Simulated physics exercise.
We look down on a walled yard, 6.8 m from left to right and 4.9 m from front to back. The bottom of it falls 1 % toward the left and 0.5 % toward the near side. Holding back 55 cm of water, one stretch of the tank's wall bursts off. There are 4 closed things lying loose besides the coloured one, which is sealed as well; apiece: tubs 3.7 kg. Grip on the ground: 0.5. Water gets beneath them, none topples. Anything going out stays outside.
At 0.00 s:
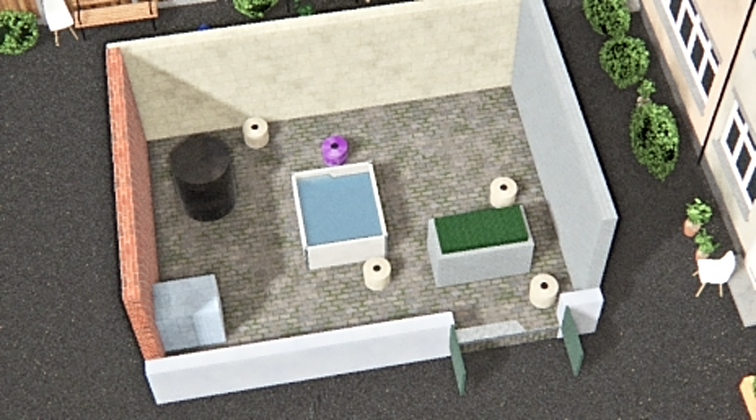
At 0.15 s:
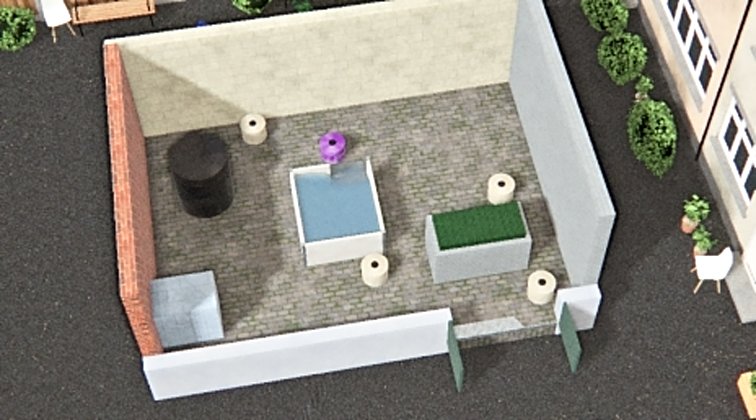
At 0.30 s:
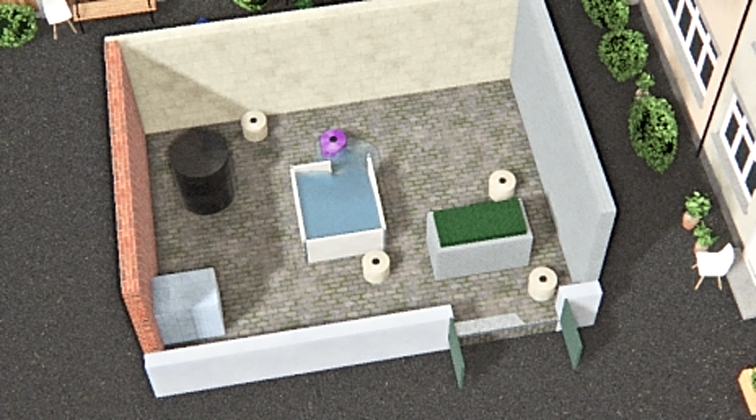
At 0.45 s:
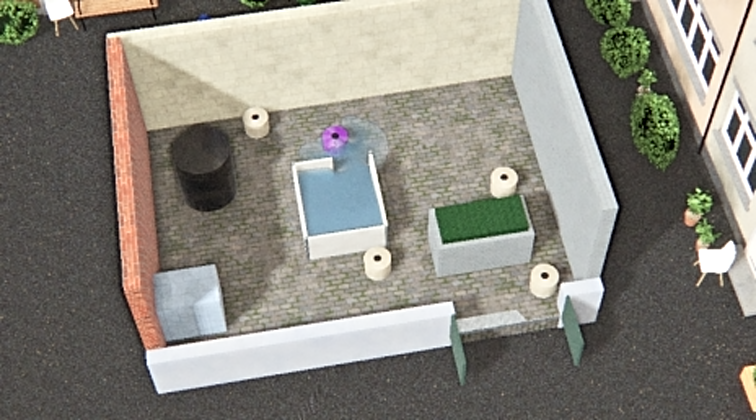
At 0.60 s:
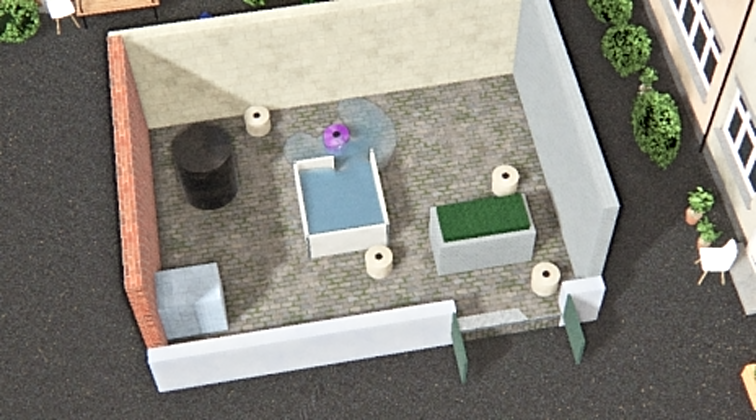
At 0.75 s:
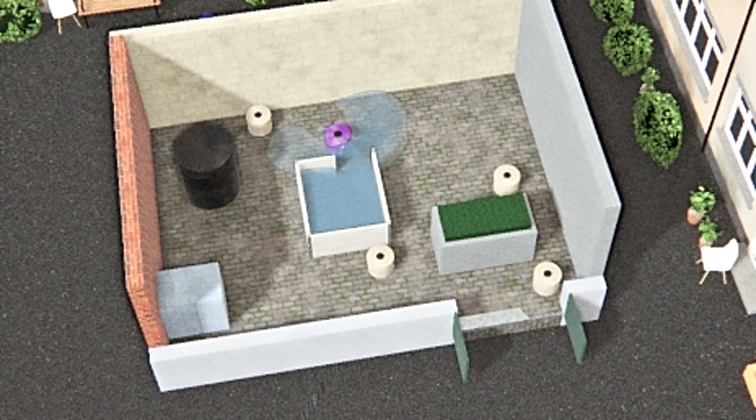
Water spreads from the broken back wall of a tank, around a still purple tub.
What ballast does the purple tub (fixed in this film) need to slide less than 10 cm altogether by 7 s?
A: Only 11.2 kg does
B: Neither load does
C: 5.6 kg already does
Option B: Neither load does.
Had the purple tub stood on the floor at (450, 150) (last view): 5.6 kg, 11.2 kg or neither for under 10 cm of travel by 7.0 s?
Looks like the outcome is this: The lighter one does it.
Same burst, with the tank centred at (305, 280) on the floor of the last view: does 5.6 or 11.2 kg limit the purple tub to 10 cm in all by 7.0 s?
Well, in that case even the heavier fails.
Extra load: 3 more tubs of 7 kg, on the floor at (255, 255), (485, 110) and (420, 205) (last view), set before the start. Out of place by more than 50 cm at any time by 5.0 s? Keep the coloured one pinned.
Within it, beyond it, within it.
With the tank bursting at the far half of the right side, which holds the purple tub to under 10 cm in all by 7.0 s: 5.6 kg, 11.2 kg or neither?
Well, in that case only the heavy one does.
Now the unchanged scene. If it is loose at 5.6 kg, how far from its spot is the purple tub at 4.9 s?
I'd put it at roughly 300 cm.
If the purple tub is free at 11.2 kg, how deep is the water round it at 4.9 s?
Around 10 cm.
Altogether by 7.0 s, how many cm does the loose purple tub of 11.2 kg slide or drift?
Some 500 cm in all.
After 1.4 s the purple tub would be 95 cm from its start with 5.6 kg and 94 cm from its start with 11.2 kg; 12 cm of water round it then.
After 3.1 s the purple tub would be 180 cm from its start with 5.6 kg and 219 cm from its start with 11.2 kg; 6 cm of water round it then.
After 4.9 s the purple tub would be 296 cm from its start with 5.6 kg and 299 cm from its start with 11.2 kg; 10 cm of water round it then.
After 7.0 s the purple tub would be 317 cm from its start with 5.6 kg and 318 cm from its start with 11.2 kg; 4 cm of water round it then.
